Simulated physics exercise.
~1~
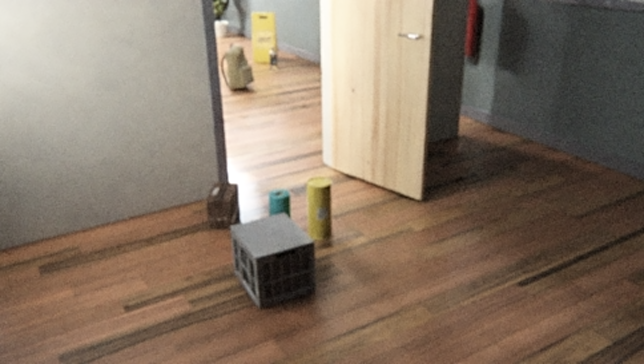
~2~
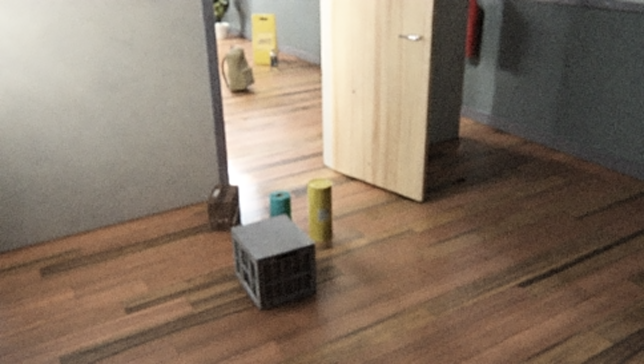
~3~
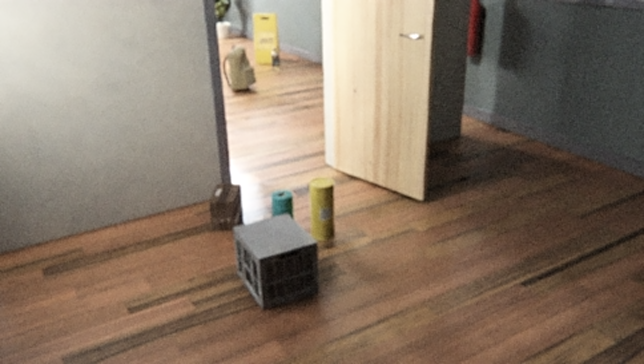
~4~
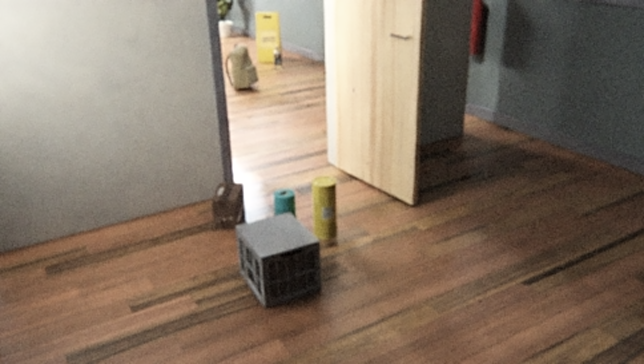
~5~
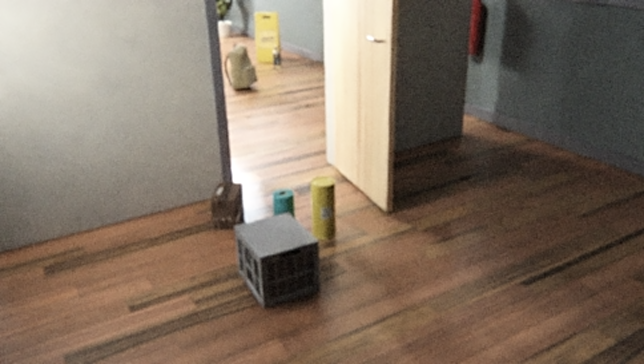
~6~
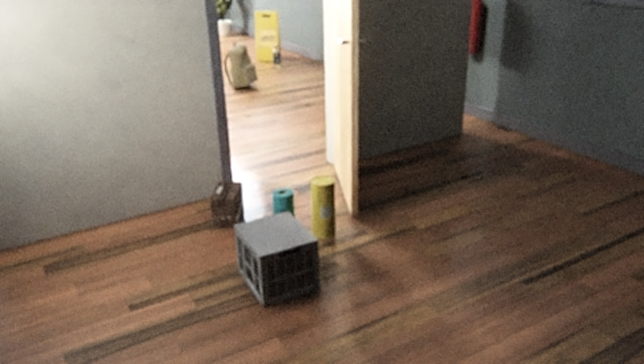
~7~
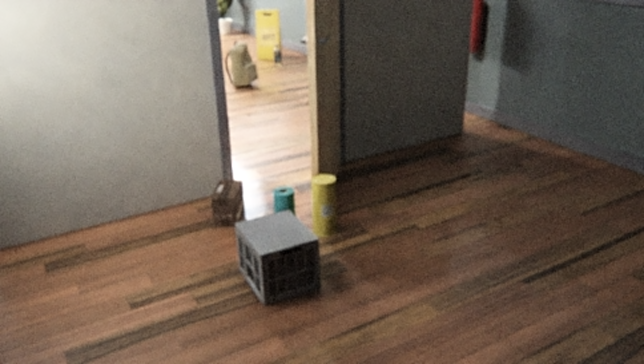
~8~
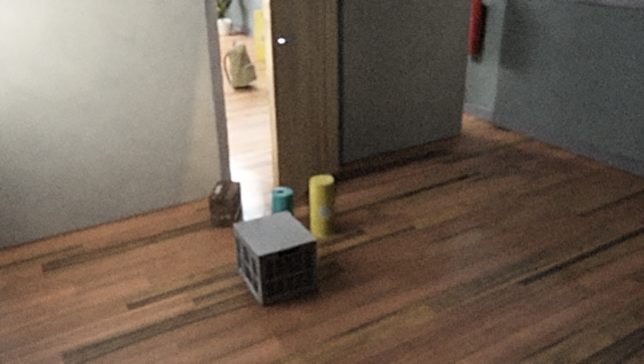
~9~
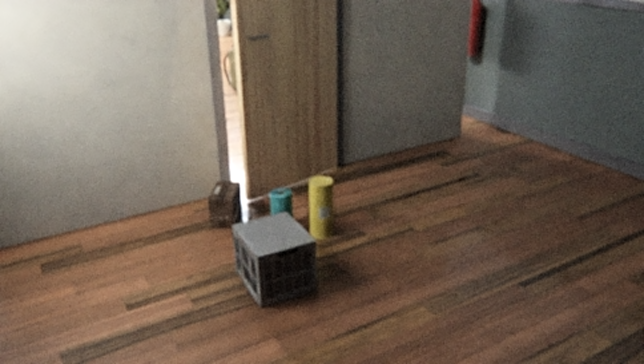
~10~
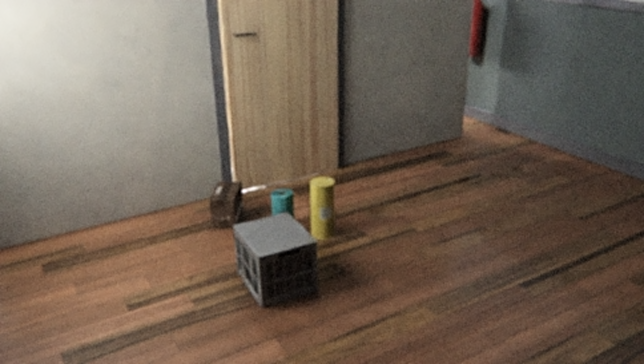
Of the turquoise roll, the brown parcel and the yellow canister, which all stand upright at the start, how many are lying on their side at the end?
None of them are; the turquoise roll, the brown parcel and the yellow canister all still stand upright once the door is shut.
